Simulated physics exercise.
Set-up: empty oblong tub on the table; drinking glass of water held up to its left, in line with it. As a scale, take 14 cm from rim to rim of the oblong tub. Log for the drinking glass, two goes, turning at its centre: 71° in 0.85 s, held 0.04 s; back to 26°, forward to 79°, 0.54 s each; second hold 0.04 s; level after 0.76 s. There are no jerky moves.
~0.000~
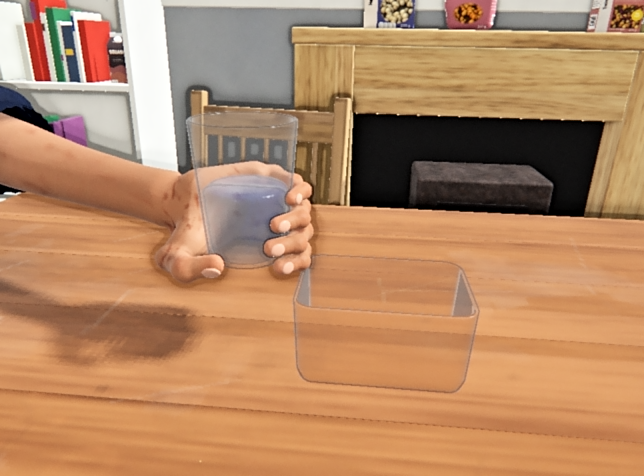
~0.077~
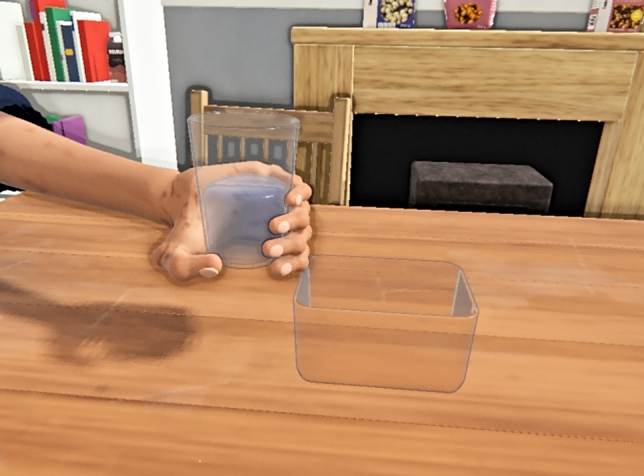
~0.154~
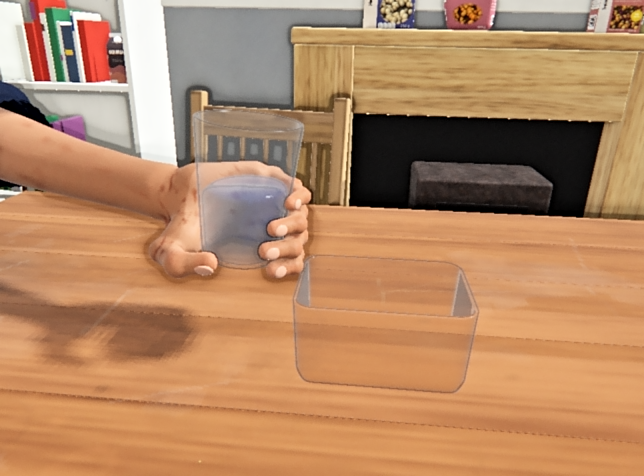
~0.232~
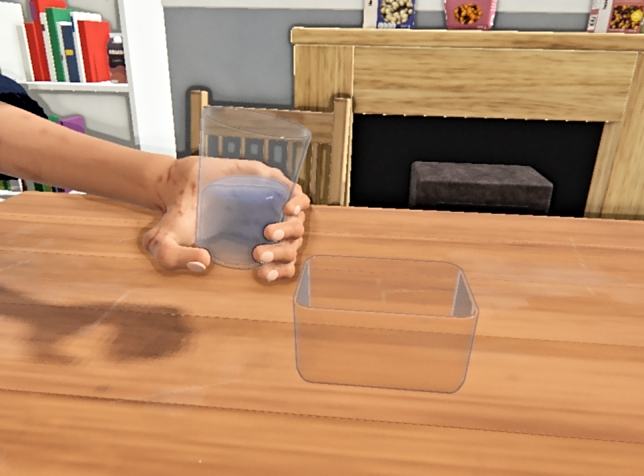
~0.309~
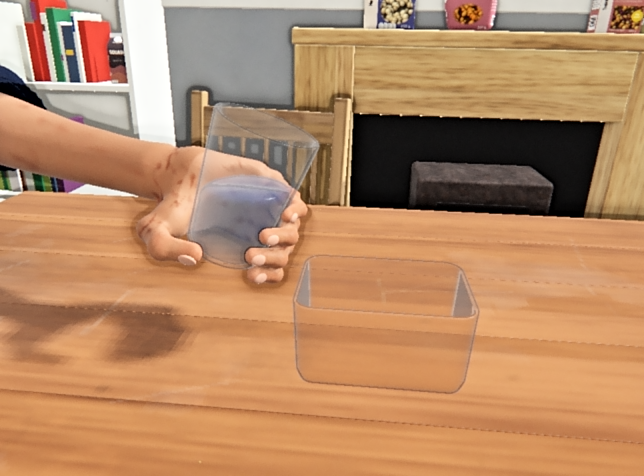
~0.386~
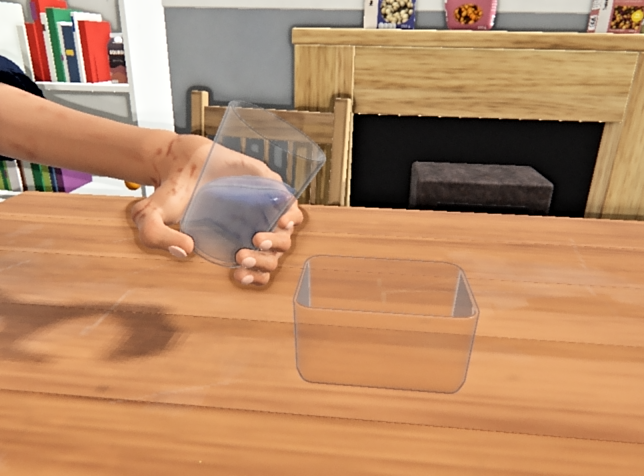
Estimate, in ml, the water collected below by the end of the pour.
I would say close to 120 ml.
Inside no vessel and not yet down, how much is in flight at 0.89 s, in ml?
Estimate: Some 20 ml.
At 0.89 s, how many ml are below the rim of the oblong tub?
Close to 10 ml.
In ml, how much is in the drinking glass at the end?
About 100 ml.
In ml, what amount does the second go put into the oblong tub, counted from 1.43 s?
I'd say near 70 ml goes in.
By 0.89 s the tilt is 71° and the oblong tub has 10 ml, the drinking glass 195 ml, and 0 ml is on the table.
By 1.43 s the tilt is 26° and the oblong tub has 55 ml, the drinking glass 170 ml, and 0 ml is on the table.
By 2.01 s the tilt is 79° and the oblong tub has 70 ml, the drinking glass 135 ml, and 0 ml is on the table.
By 2.55 s the tilt is 15° and the oblong tub has 120 ml, the drinking glass 100 ml, and 0 ml is on the table.
At rest the oblong tub has 120 ml, the drinking glass 100 ml, and 0 ml is on the table.
